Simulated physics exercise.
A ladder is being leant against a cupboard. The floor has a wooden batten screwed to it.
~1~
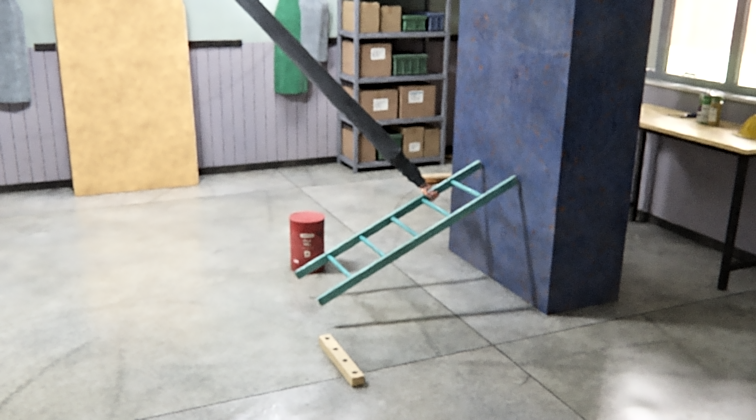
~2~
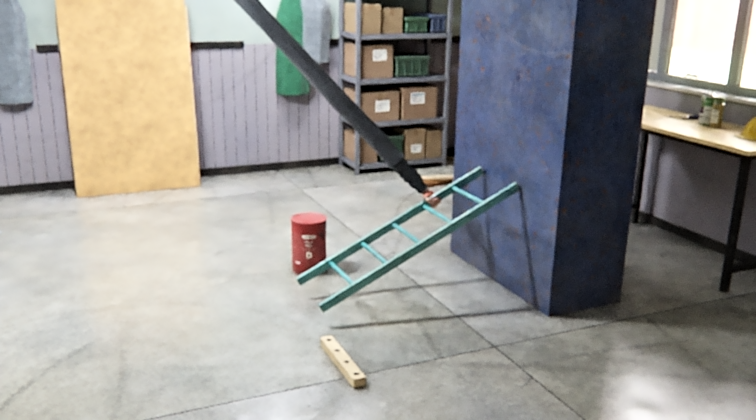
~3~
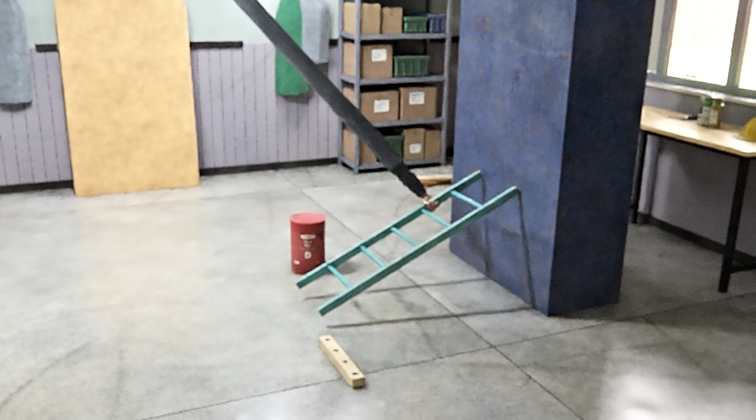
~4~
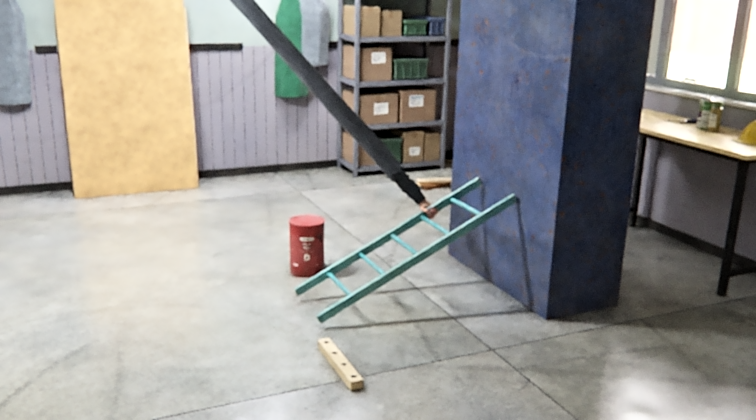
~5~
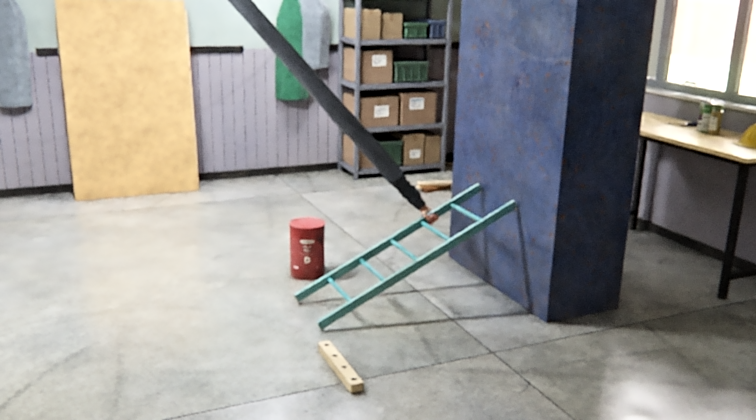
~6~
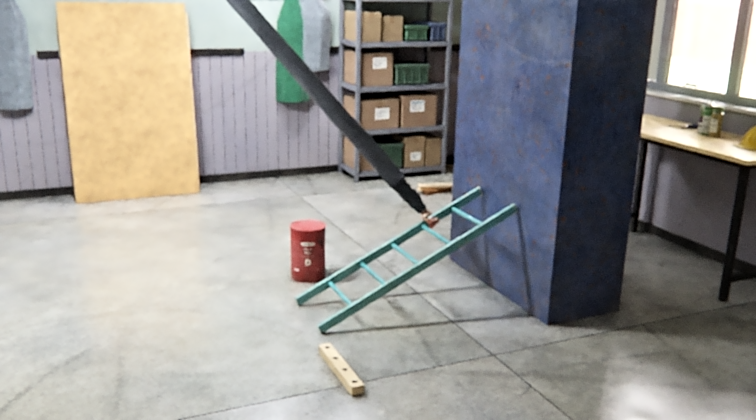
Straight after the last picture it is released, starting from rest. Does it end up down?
Yes, it ends up down.
Then, 0.28 s later than the last frame, turquoise ladder tilted by 12° near (399, 276).
Then, 0.42 s later than the last frame, turquoise ladder tilted by 25° near (395, 298).
When it is over, the turquoise ladder slides out and falls, near (394, 301); the rest as before.
